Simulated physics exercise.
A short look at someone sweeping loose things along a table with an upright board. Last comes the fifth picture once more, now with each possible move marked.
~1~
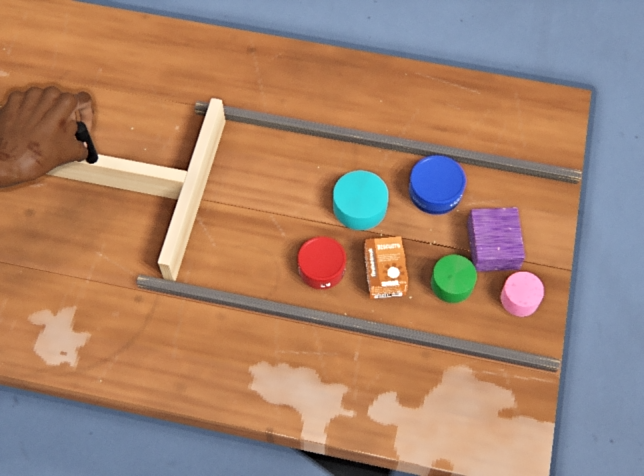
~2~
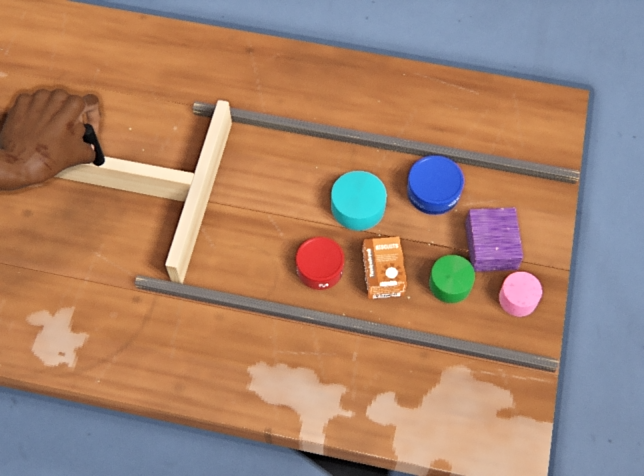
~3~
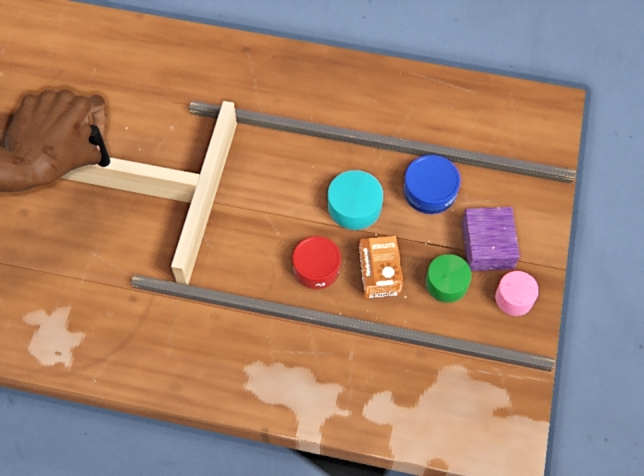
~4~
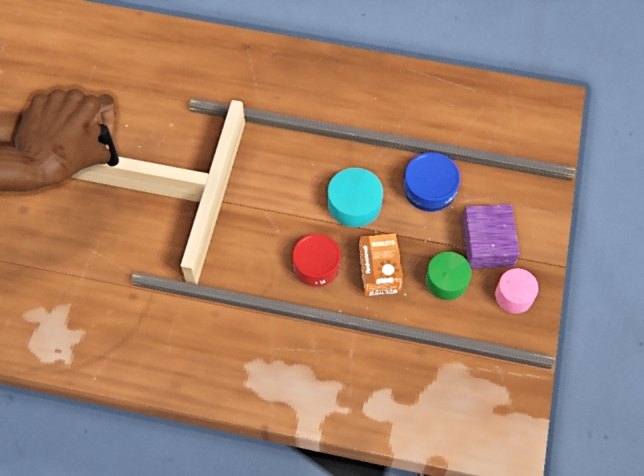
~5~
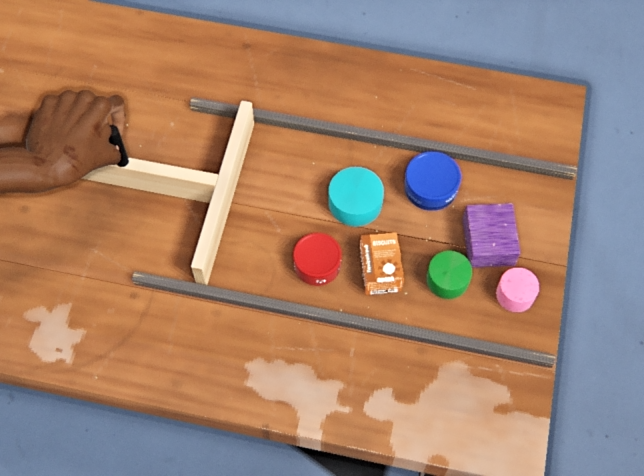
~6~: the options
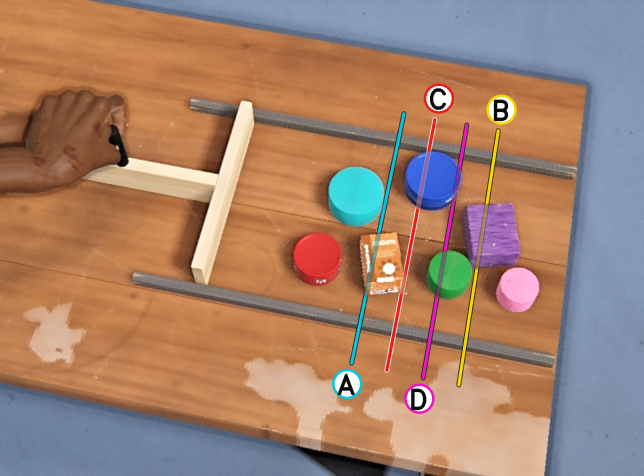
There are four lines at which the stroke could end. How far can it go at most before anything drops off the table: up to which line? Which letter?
Nothing falls up to C.
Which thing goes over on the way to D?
The pink pot goes over.
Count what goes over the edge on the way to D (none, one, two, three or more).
By then, one.
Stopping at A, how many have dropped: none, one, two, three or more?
In all, none.
On the copy, A at (379, 230); B at (480, 249); C at (412, 237); D at (446, 243).
On C. First, board (291, 194); pink pot (517, 290); purple block (491, 235).
Then, board (361, 207); green tin (463, 281); blue jar (441, 180).
Finally, board (410, 216); pink pot (555, 294); green tin (514, 284); nothing has fallen.
By contrast, A is safe but short; B drops the pink pot and green tin; D drops the pink pot.
